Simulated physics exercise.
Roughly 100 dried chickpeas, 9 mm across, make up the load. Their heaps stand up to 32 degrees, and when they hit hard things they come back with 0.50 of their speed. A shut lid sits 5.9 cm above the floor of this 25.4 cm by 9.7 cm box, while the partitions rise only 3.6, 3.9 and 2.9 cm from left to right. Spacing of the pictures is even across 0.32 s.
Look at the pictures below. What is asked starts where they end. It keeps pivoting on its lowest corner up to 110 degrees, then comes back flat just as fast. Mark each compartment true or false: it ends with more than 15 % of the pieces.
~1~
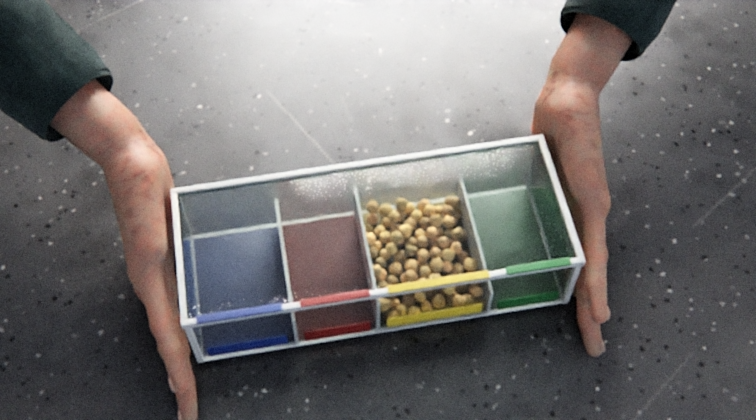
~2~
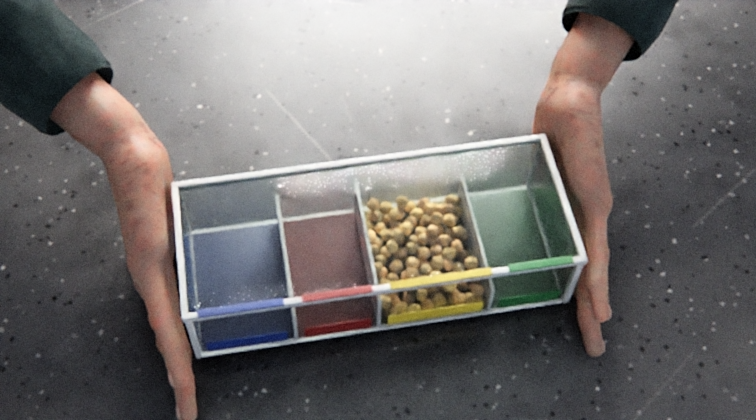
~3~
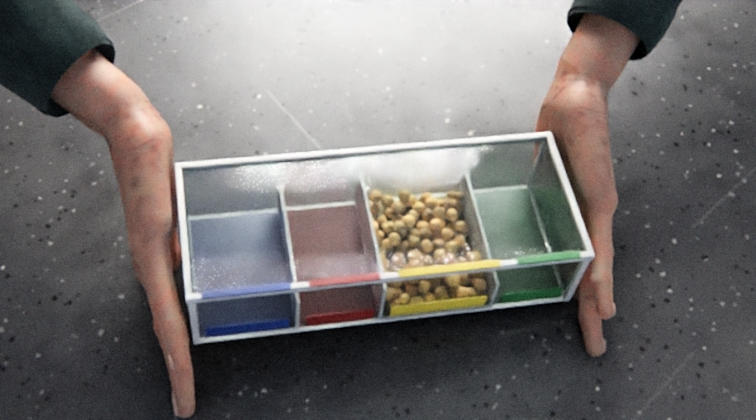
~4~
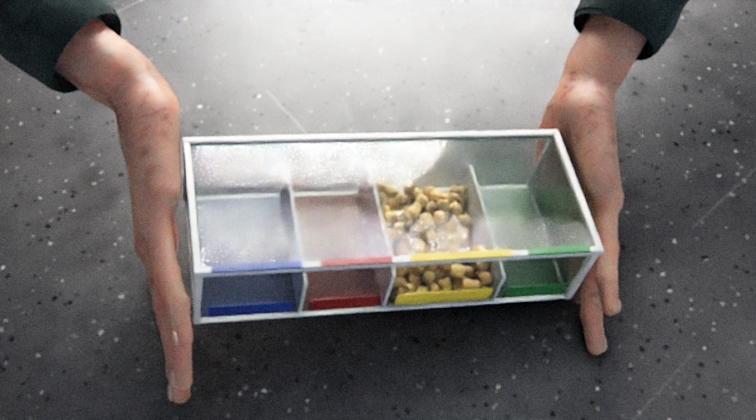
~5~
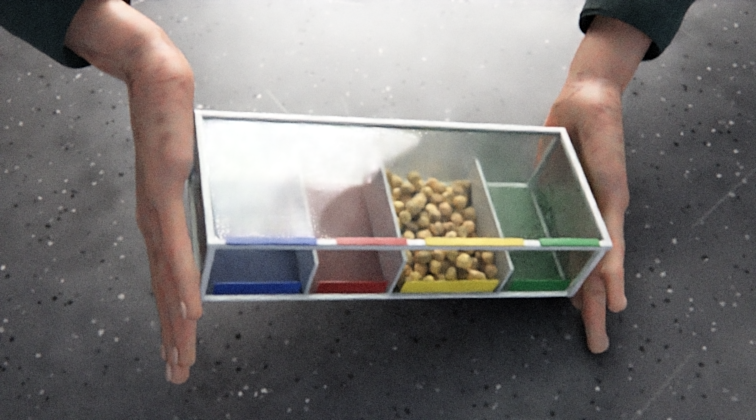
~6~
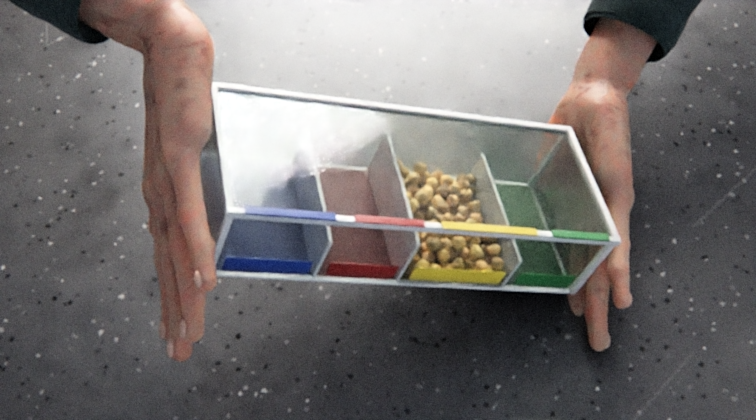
Red compartment: False, blue compartment: False, green compartment: True, yellow compartment: False.
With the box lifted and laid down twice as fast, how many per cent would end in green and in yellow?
Green 95 %; yellow 5 %.
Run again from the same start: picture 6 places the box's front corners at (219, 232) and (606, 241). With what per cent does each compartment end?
You'd see red at 0 percent, blue at 0, green at 95 and yellow at 5 percent.
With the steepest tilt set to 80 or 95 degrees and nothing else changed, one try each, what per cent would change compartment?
About 5 and about 60 per cent, in that order.
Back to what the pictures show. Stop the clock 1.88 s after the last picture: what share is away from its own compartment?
My estimate is some 95 percent.
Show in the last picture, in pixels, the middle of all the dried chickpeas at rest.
Close to pixel (510, 213).
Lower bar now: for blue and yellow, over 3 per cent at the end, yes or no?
So blue is a miss and yellow is a pass.
Then, 1.13 s after the last picture, tilt 110 degrees; green 60 %, yellow 40 %.
Then, 1.88 s after the last picture, tilt 48 degrees; green 95 %, yellow 5 %.
Then, 2.66 s after the last picture, tilt 0 degrees; green 95 %, yellow 5 %.
In the end, red 0 %, blue 0 %, green 95 %, yellow 5 %.
